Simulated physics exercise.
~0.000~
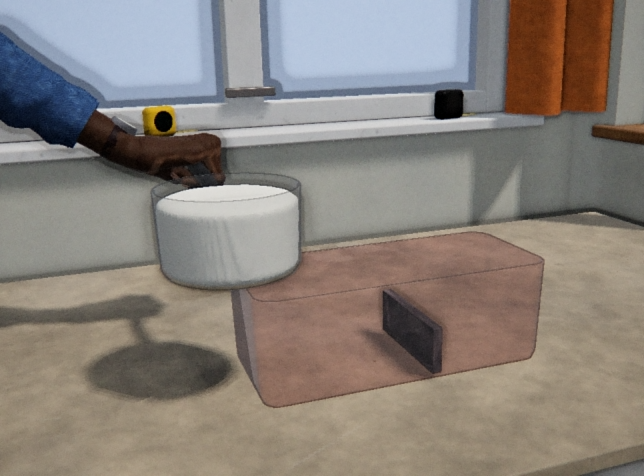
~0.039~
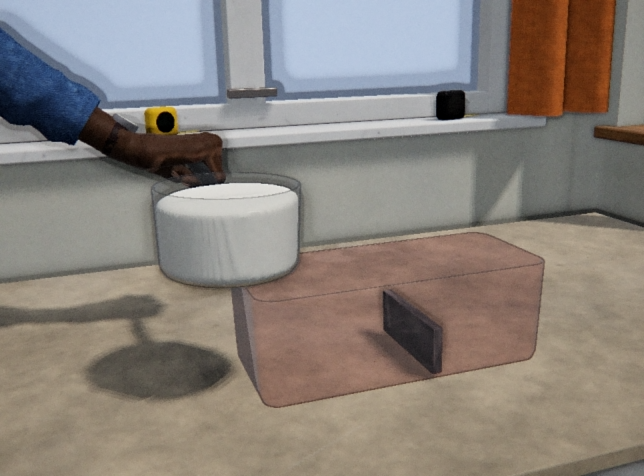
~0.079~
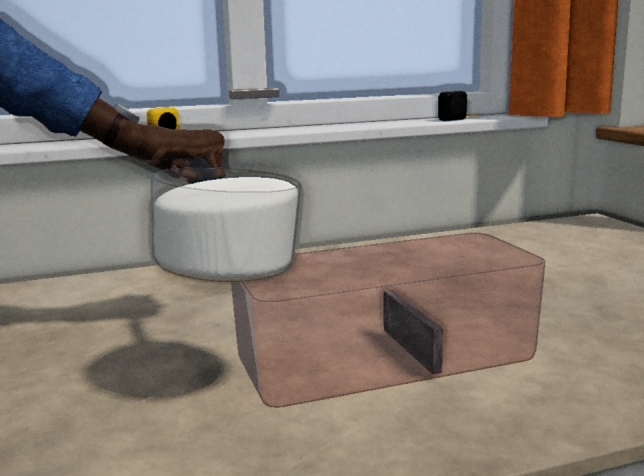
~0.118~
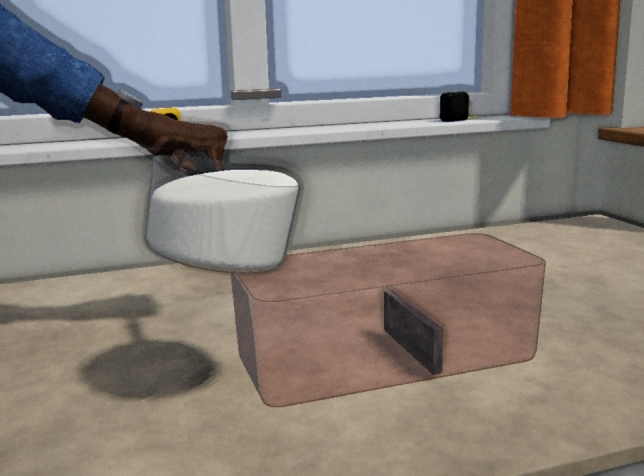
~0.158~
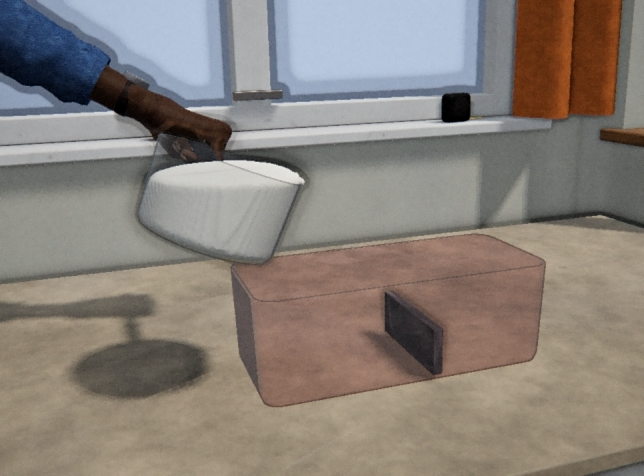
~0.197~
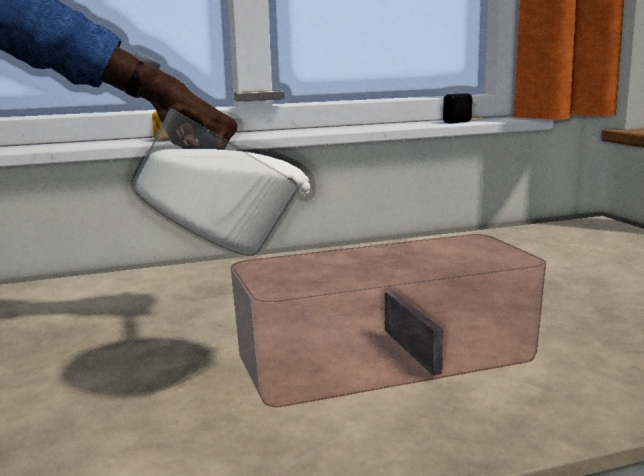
The video shows a hand holding a small pot of white milk above the left end of an empty, pinkish oblong basin, then tilting it steadily to the right until a little milk comes over its lip.
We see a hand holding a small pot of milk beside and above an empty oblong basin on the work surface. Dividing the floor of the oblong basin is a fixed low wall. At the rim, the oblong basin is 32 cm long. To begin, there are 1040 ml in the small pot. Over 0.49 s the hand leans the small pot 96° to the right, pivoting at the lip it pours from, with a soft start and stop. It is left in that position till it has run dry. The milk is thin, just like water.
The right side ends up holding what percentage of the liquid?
About 30 in every hundred parts.
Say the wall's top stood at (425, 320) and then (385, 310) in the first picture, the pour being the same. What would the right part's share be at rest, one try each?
I'd put it at about 20 per cent for the first and about 60 per cent for the second.
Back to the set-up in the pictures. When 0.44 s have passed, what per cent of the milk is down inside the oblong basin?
Near 8 in a hundred.
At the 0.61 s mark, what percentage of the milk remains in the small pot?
Near 10 percent, more or less.
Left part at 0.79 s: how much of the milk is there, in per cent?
Around 54 in a hundred.
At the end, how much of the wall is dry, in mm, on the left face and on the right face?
Left roughly 24 mm; right roughly 34 mm.
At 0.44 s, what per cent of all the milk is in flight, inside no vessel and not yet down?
My guess is roughly 40 %.
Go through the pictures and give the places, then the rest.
It leans 0°; its right rim is at (296, 182); the milk meets the walls at (155, 206) and (293, 192); the oblong basin's rim runs from (240, 283) to (513, 247); the wall's top is at (410, 309), in the first picture.
It leans 2°; its right rim is at (297, 182); the milk meets the walls at (155, 205) and (293, 190), in the second picture.
It leans 6°; its right rim is at (297, 183); the milk meets the walls at (154, 202) and (292, 183), in the third picture.
It leans 13°; its right rim is at (297, 183); the milk meets the walls at (153, 195) and (294, 177), in the fourth picture.
It leans 23°; its right rim is at (296, 184); the milk meets the walls at (147, 181) and (292, 175); 2 per cent is over the edge, in the fifth picture.
It leans 33°; its right rim is at (296, 184); the milk meets the walls at (145, 161) and (296, 175); 4 per cent is over the edge, in the sixth picture.
After 0.44 s the tilt is 93° and 53 per cent is still to pour, 8 is left of the wall and 0 right of it.
After 0.61 s the tilt is 96° and 11 per cent is still to pour, 41 is left of the wall and 25 right of it.
After 0.79 s the tilt is 96° and 3 per cent is still to pour, 55 is left of the wall and 20 right of it.
After 0.99 s the tilt is 96° and 1 per cent is still to pour, 64 is left of the wall and 29 right of it.
In the end 66 per cent lies left of the wall, 30 right of it and 4 outside.
